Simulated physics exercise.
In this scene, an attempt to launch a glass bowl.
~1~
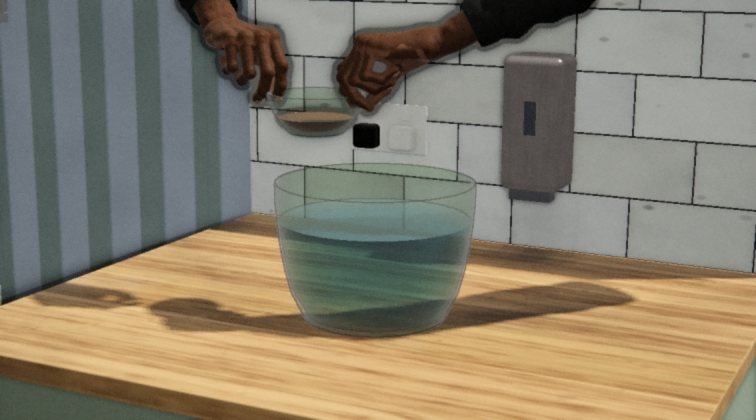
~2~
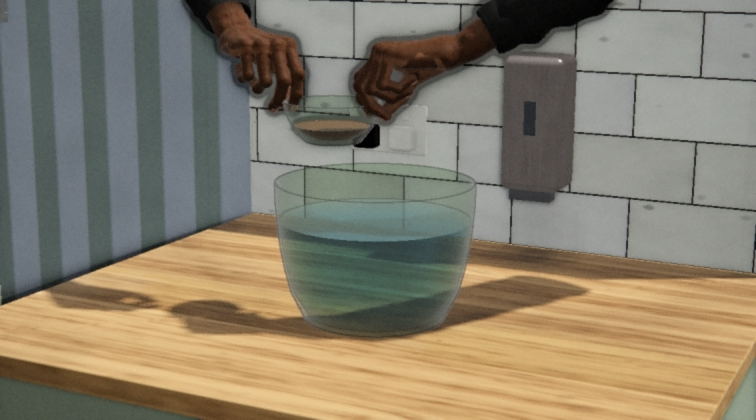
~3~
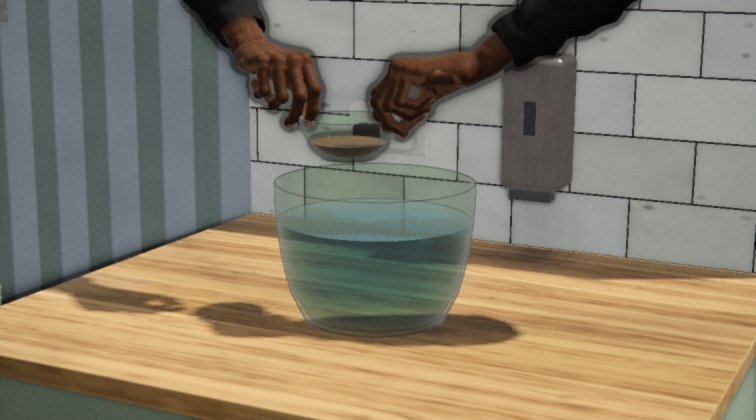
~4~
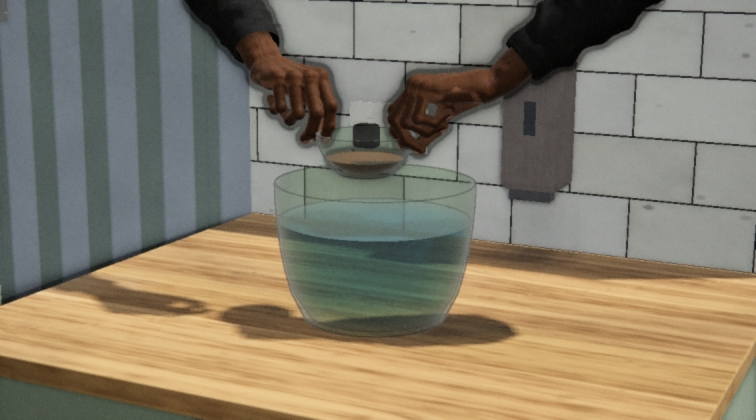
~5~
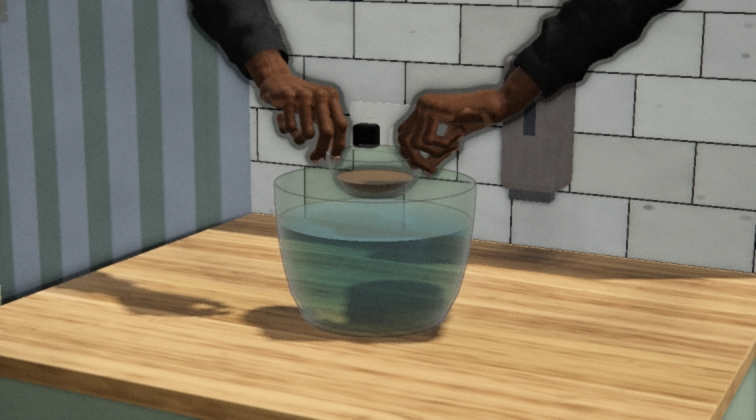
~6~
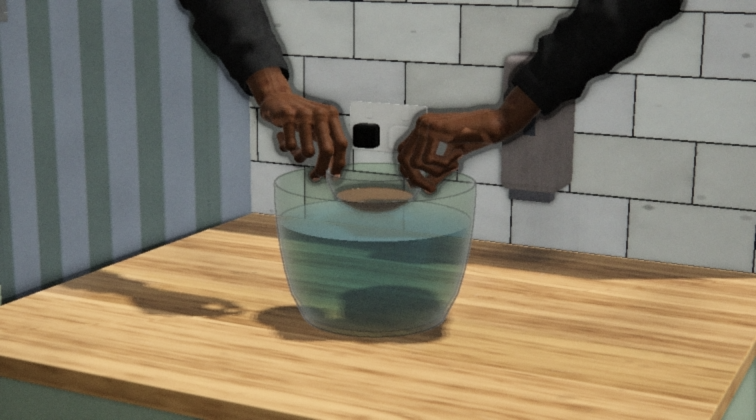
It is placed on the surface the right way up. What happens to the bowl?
It stays afloat.
Next, the bowl dips into the water.
After that, it bobs and steadies.
Finally, the bowl floats with about half of its side showing.
